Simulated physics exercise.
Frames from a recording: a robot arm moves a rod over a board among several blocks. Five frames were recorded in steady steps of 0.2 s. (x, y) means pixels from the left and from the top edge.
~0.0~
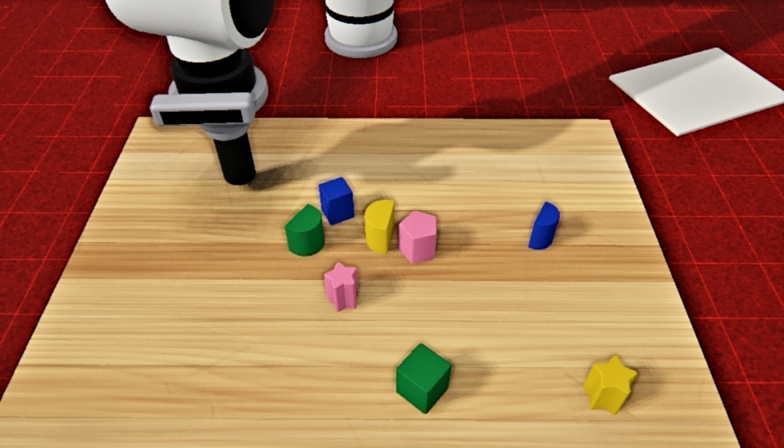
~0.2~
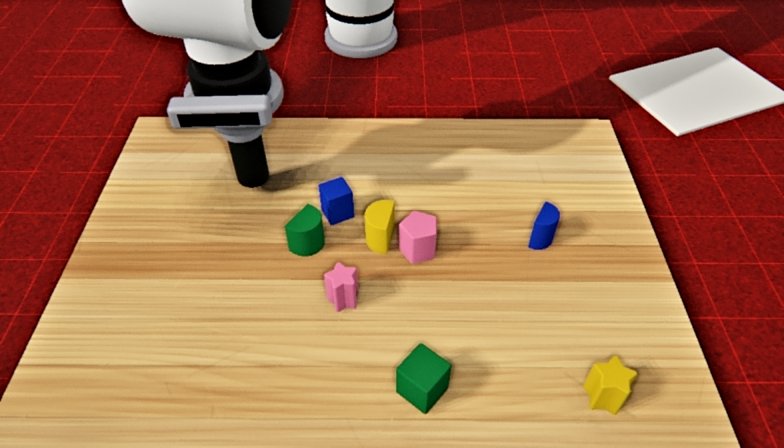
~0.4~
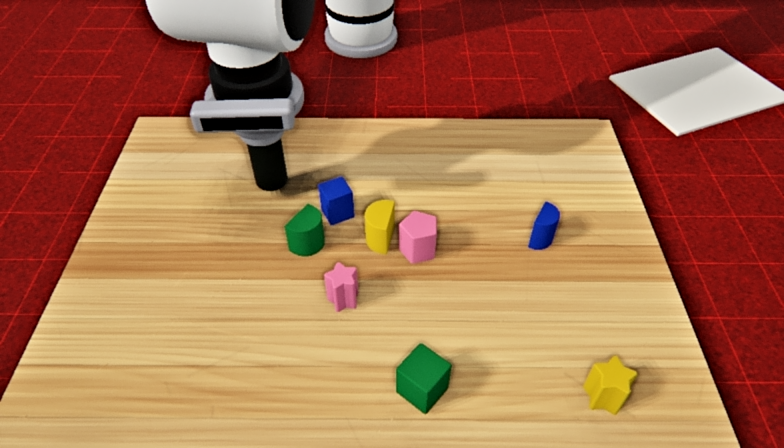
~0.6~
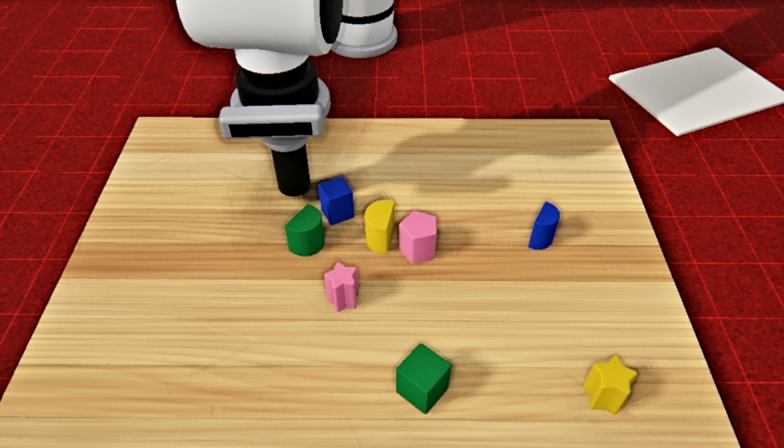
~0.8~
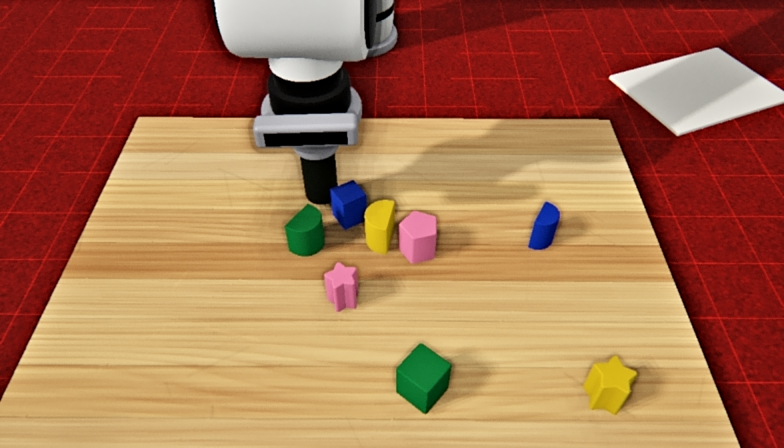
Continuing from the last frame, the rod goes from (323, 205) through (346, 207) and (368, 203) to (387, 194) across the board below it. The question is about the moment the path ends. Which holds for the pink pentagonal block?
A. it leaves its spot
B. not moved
B (not moved)
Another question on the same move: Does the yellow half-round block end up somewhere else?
Final answer: Yes.
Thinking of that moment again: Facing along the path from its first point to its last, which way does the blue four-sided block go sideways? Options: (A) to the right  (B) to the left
I choose A.
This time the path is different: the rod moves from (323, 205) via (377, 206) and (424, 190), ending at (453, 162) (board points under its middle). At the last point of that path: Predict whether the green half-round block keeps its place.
That block stands still.
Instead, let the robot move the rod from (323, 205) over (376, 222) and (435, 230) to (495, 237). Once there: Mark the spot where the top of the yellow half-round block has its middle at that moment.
In the picture, that point is around (424, 249).
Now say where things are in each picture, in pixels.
The first frame shows rod's lower end (240, 176); blue four-sided block (335, 187); yellow half-round block (380, 213); pink pentagonal block (420, 224).
The second frame shows rod (254, 178); blocks still.
The third frame shows rod (272, 182); blocks still.
The fourth frame shows rod (295, 187); blocks still.
The fifth frame shows rod (322, 195); blue four-sided block (348, 191); yellow half-round block (380, 213); pink pentagonal block (420, 224).
On the path given first. Halfway along, rod (357, 196); blue four-sided block (374, 198); yellow half-round block (386, 217), turned 10° clockwise.
At the end, rod (387, 185); blue four-sided block (377, 198); yellow half-round block (387, 218), turned 15° clockwise; pink pentagonal block still.
